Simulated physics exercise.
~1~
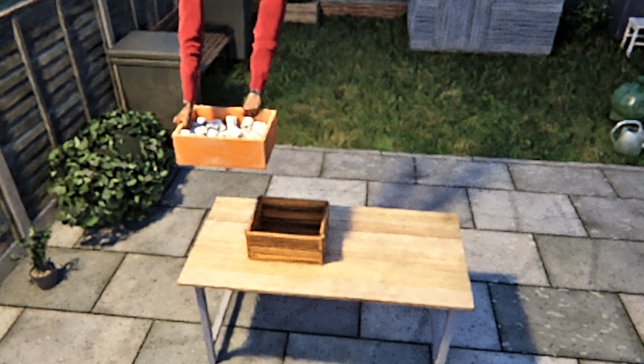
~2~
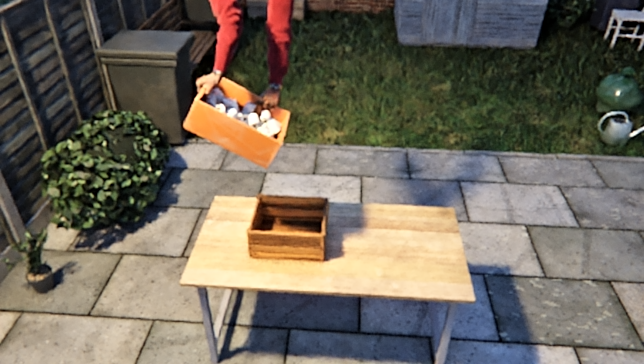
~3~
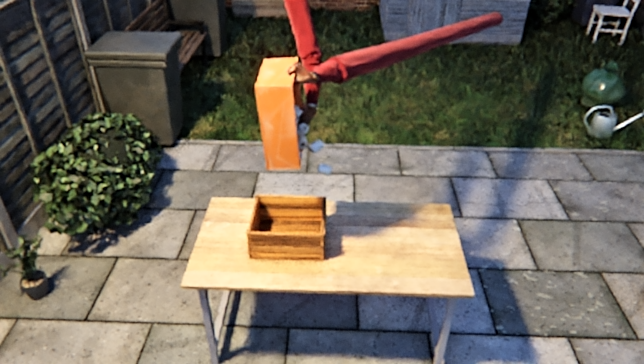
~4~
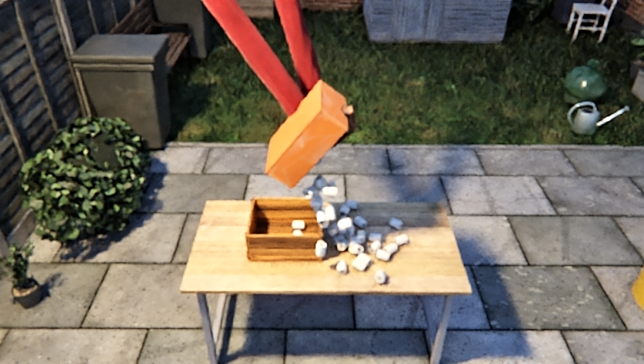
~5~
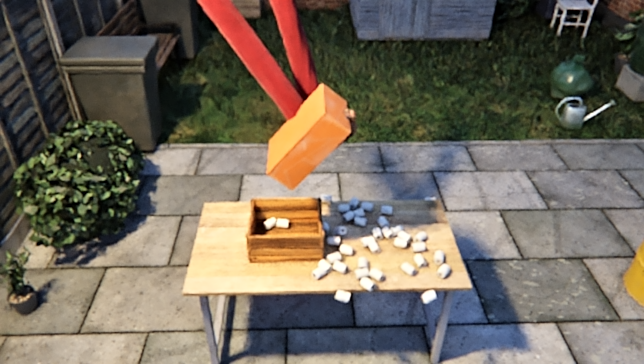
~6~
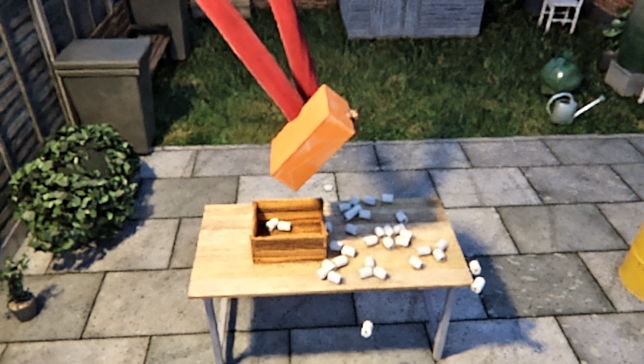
Red-sleeved arms tip an orange box of white rolls, most scattering outside the wooden carton.
